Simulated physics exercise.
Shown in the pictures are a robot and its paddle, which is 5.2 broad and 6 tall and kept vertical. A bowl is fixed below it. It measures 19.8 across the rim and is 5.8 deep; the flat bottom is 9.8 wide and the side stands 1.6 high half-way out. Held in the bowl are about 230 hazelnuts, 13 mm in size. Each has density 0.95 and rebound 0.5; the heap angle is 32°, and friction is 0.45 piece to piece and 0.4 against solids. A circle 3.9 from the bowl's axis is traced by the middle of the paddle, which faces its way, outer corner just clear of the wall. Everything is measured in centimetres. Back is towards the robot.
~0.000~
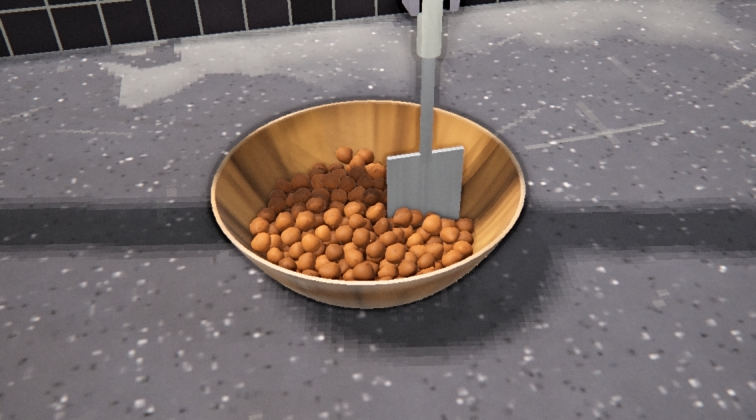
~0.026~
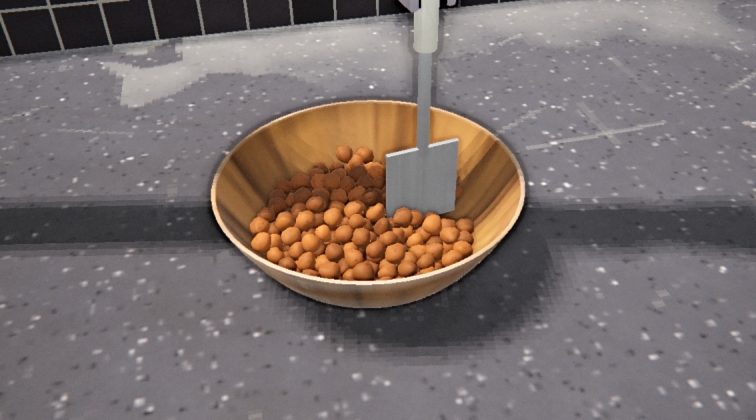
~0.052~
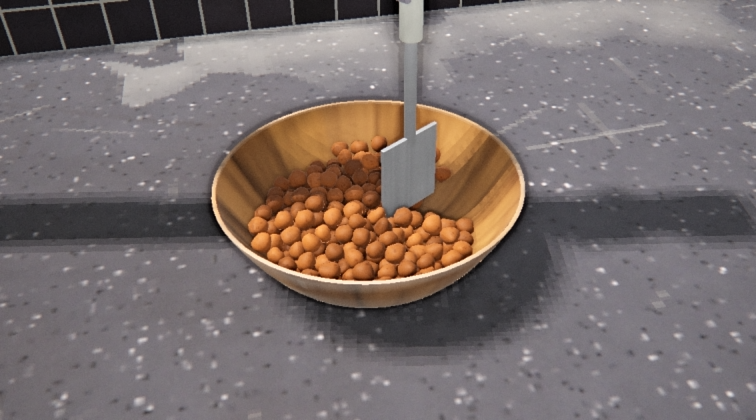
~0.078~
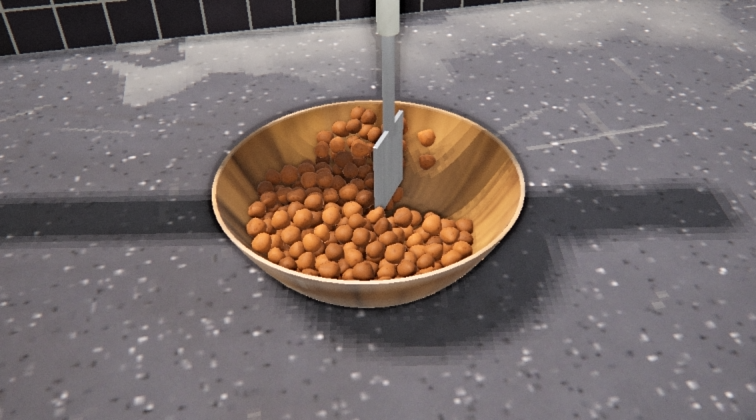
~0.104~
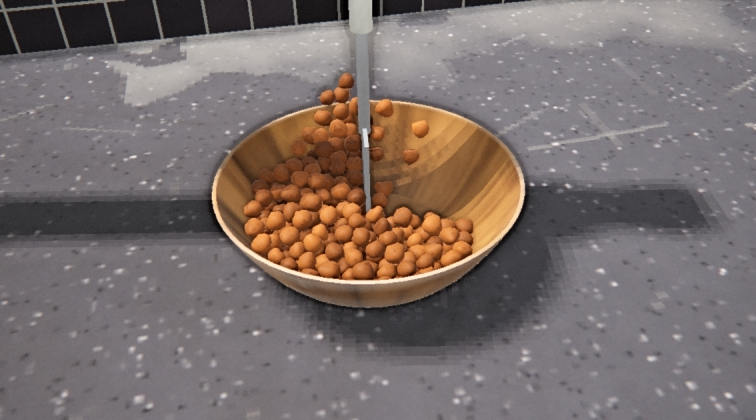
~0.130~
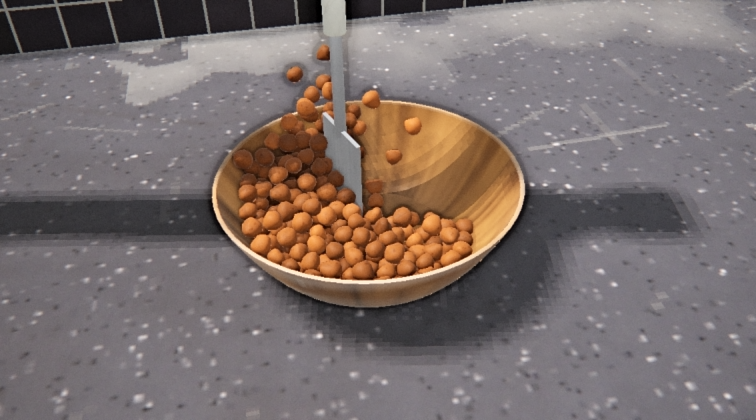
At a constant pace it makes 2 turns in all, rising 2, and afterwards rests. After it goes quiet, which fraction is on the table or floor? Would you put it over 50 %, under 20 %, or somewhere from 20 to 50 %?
I would put it from 20 to 50 %.
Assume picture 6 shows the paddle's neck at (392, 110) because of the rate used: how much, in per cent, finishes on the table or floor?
Something like 5 percent, roughly.
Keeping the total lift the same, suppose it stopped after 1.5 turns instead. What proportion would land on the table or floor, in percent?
Then some 30 per cent.
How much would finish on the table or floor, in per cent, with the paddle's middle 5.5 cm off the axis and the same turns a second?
Some 20 percent would.
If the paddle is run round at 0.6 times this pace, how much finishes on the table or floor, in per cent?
Estimated share: Near 10 per cent.
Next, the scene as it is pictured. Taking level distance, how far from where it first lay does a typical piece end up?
Roughly 10 cm, measured level.
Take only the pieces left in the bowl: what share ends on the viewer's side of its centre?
I'd put it near 50 per cent.
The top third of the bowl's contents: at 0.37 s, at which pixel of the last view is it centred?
Near (478, 197).
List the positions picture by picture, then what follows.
The first frame shows paddle neck at (426, 133), 0° round; upper third of the load around (354, 219), from x 260 to 465, top at y 155; 227 in the bowl.
The second frame shows paddle neck at (423, 128), 8° round; upper third of the load around (357, 217), from x 260 to 465, top at y 155.
The third frame shows paddle neck at (410, 117), 31° round; upper third of the load around (354, 202), from x 260 to 465, top at y 145.
The fourth frame shows paddle neck at (389, 109), 56° round; upper third of the load around (350, 185), from x 255 to 465, top at y 115.
The fifth frame shows paddle neck at (364, 107), 82° round; upper third of the load around (336, 179), from x 250 to 465, top at y 80.
The sixth frame shows paddle neck at (339, 110), 107° round; upper third of the load around (306, 171), from x 240 to 465, top at y 55; 225 in the bowl, 2 in flight or on the tool.
After 0.37 s, 344° round, highest piece 13 above the table; 160 in the bowl, 36 on the table or floor, 31 in flight or on the tool.
After 0.62 s, 222° round, highest piece 7 above the table; 143 in the bowl, 83 on the table or floor, 1 in flight or on the tool.
After 0.94 s, 0° round, highest piece 4 above the table; 142 in the bowl, 85 on the table or floor.
After 1.64 s, 0° round, highest piece 4 above the table; 142 in the bowl, 85 on the table or floor.
At rest, 142 in the bowl, 85 on the table or floor. That is 37 % on the table or floor.
